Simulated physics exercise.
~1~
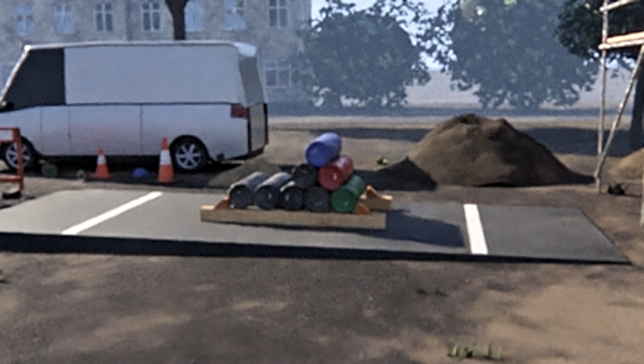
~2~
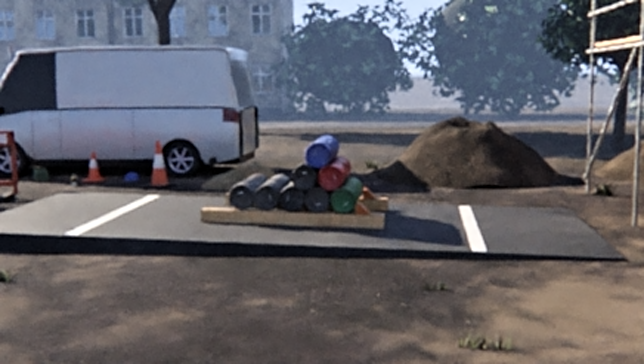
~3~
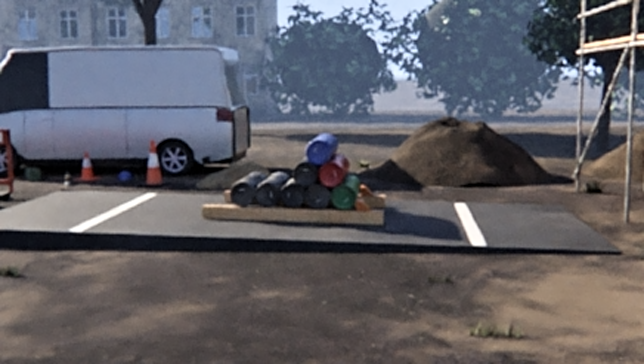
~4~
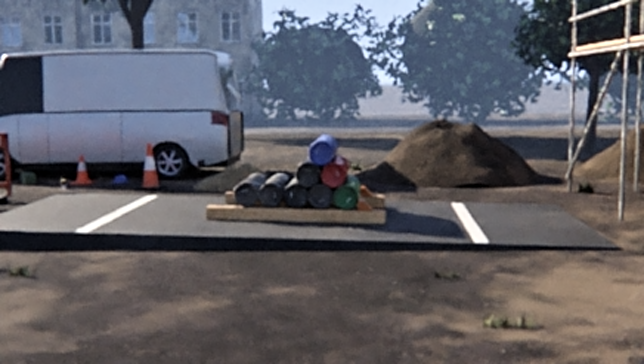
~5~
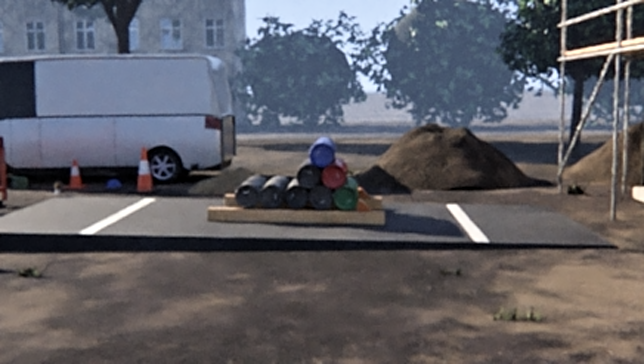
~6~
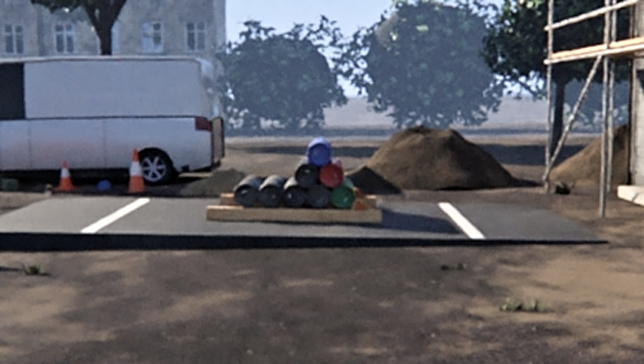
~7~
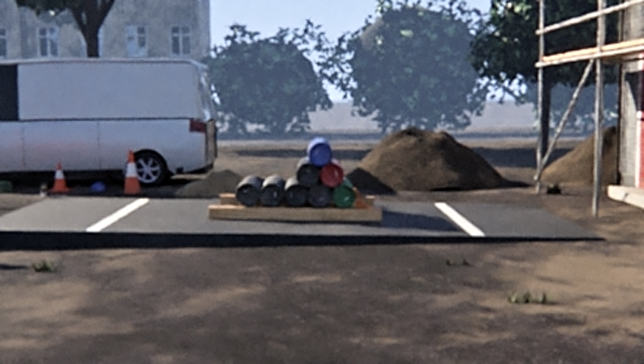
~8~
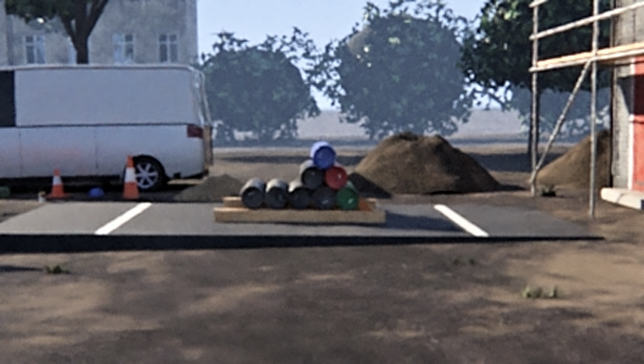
On an asphalt pad near a white van, a stack of coloured cylinders stays still.
